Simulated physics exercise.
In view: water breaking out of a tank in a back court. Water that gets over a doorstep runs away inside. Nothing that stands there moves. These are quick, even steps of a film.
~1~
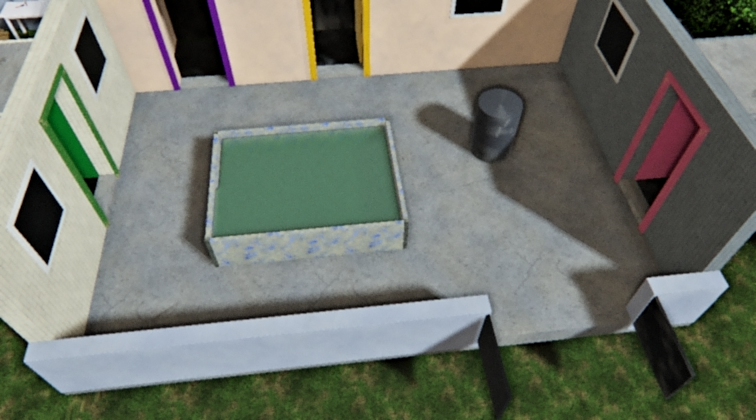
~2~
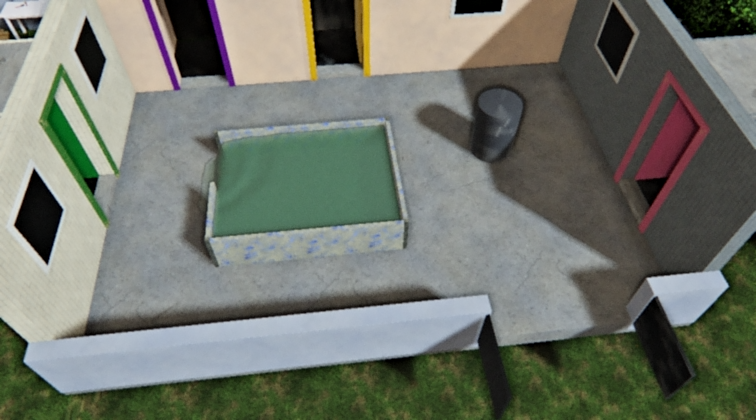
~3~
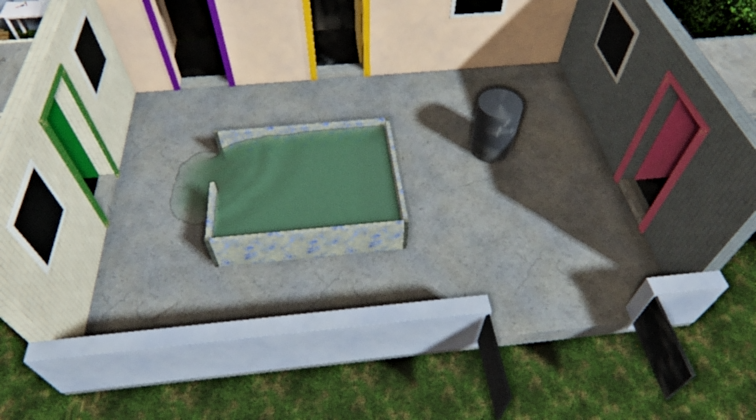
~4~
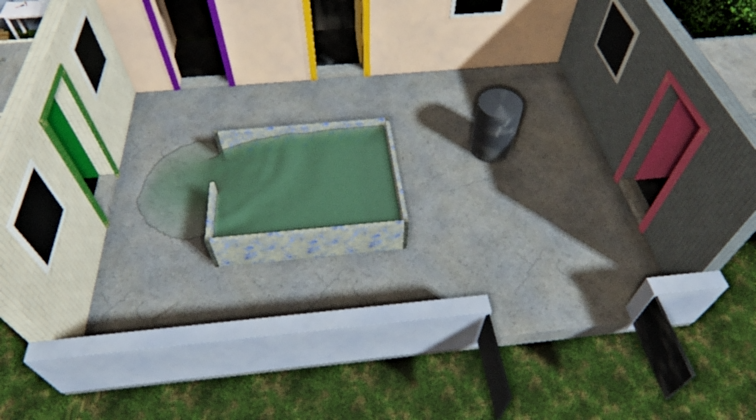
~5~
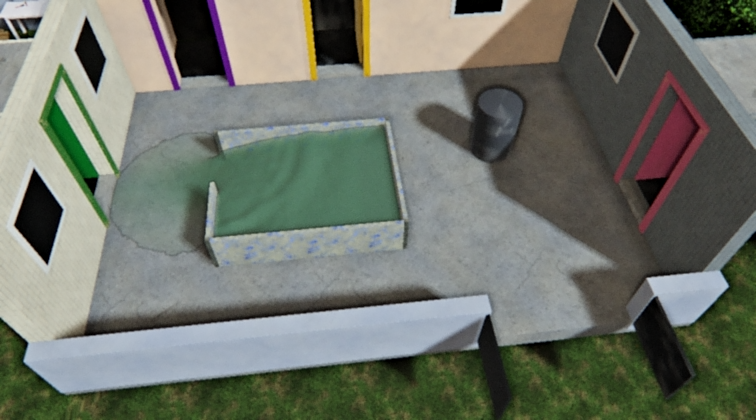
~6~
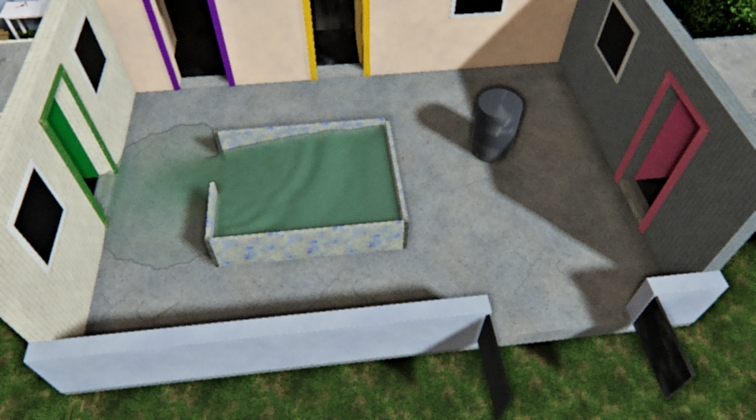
Back courtyard, green water breaking through the left side of a low rectangular tank and spreading across grey paving toward the green-framed doorway.
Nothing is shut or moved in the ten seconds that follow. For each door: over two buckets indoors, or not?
The yellow door admits no more than that; the pink door admits no more than that; the purple door lets in a lot; the green door lets in a lot.
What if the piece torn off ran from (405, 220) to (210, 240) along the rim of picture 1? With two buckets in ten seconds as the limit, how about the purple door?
One by one: The purple door goes over.
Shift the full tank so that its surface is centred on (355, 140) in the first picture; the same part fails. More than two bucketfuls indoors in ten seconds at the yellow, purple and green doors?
One by one: Yellow door holds, purple door takes more, green door is over.
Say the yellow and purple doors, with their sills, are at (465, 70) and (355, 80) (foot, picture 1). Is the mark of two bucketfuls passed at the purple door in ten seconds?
In short: The purple one is under.
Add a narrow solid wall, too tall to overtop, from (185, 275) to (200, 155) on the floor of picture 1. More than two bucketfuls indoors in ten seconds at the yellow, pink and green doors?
My reading: The yellow one keeps below it; the pink one is under; the green one takes less.
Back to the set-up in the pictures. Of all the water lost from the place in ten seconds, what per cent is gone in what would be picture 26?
Roughly 55 per cent.
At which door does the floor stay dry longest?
I say the door marked pink.
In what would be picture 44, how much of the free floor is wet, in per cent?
Near 70 in a hundred.
A moment on, water covers 15 % of the floor; the yellow door not reached, the pink door not reached, the purple door not reached, the green door over two buckets in.
Next, water covers 20 % of the floor; the yellow door not reached, the pink door not reached, the purple door wet at the sill, nothing in, the green door far over two buckets in.
Then, water covers 35 % of the floor; the yellow door wet at the sill, nothing in, the pink door not reached, the purple door under two buckets in, the green door far over two buckets in.
Later, water covers 70 % of the floor; the yellow door wet at the sill, nothing in, the pink door not reached, the purple door over two buckets in, the green door far over two buckets in.
In the end, water covers 95 % of the floor; the yellow door wet at the sill, nothing in, the pink door wet at the sill, nothing in, the purple door over two buckets in, the green door far over two buckets in.
